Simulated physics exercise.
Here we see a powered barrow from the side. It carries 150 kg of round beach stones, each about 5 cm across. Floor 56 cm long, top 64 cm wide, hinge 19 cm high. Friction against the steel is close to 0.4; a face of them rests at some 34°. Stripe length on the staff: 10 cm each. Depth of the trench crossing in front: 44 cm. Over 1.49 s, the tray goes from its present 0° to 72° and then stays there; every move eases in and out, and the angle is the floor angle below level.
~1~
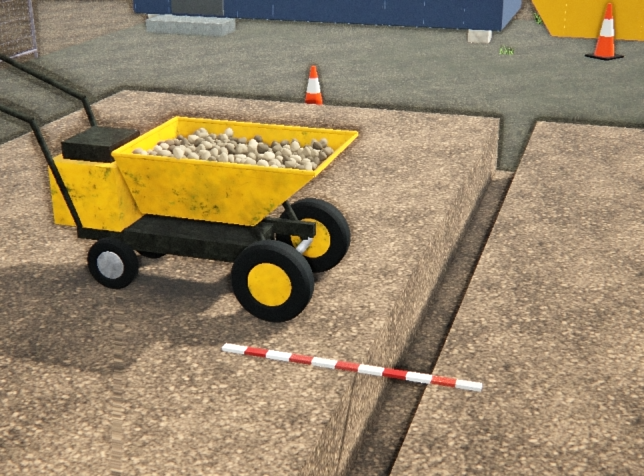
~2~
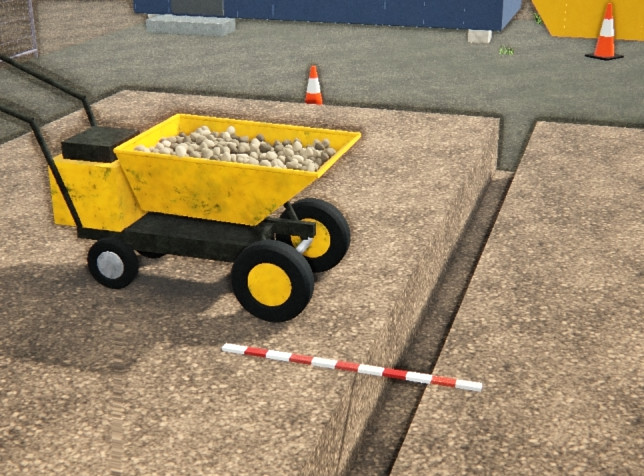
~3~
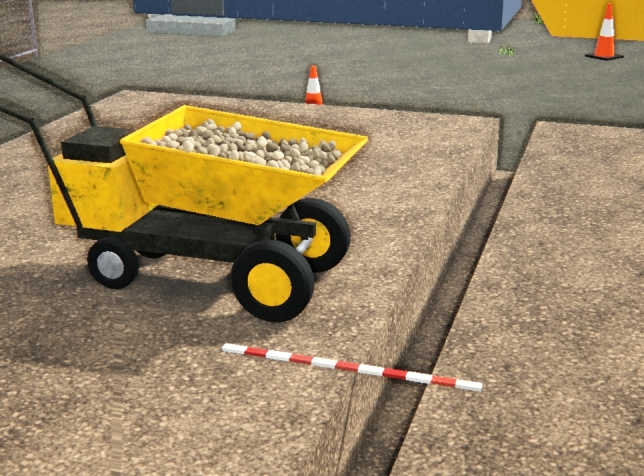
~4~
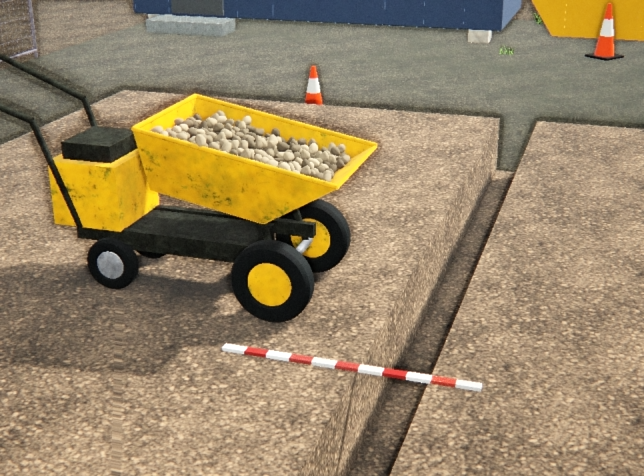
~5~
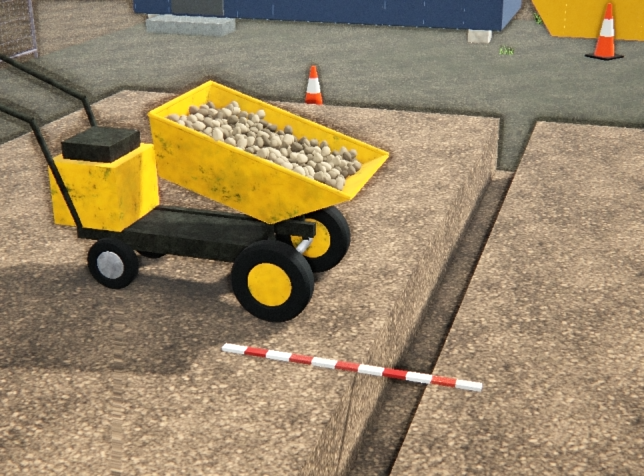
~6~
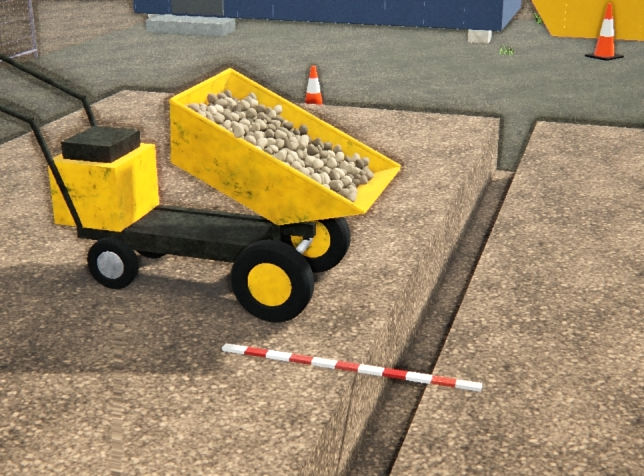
The yellow tray of a small powered barrow, loaded with rounded stones, starts out level beside a narrow trench and a red-and-white staff. It begins tilting slowly, its back end rising and its front lip dipping to the right, until it slopes steeply with the stones still inside, while the wheels stay put.
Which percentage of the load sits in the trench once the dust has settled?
Near 50 per cent.
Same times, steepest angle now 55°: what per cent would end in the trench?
Roughly 60 percent.
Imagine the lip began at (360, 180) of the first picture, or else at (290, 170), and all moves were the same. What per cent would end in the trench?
First place: Near 10%; second place: Near 90%.
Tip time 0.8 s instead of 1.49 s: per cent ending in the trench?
That works out at about 45 in a hundred.
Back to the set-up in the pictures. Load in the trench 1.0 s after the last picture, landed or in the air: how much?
By then, around 35 percent.
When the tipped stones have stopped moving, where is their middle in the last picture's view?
Centre estimate: Around (458, 313).
Then, 0.5 s after the last picture the floor is at 61°, 97 % in the tray, 3 % in the trench; the foremost stones are at (434, 281).
Then, 1.0 s after the last picture the floor is at 72°, 22 % in the tray, 36 % in the trench, 42 % past the trench; the foremost stones are at (593, 323).
Then, 1.3 s after the last picture the floor is at 72°, 2 % in the tray, 48 % in the trench, 51 % past the trench; the foremost stones are past the picture's edge.
Then, 3.3 s after the last picture the floor is at 72°, 0 % in the tray, 50 % in the trench, 50 % past the trench; the foremost stones are past the picture's edge.
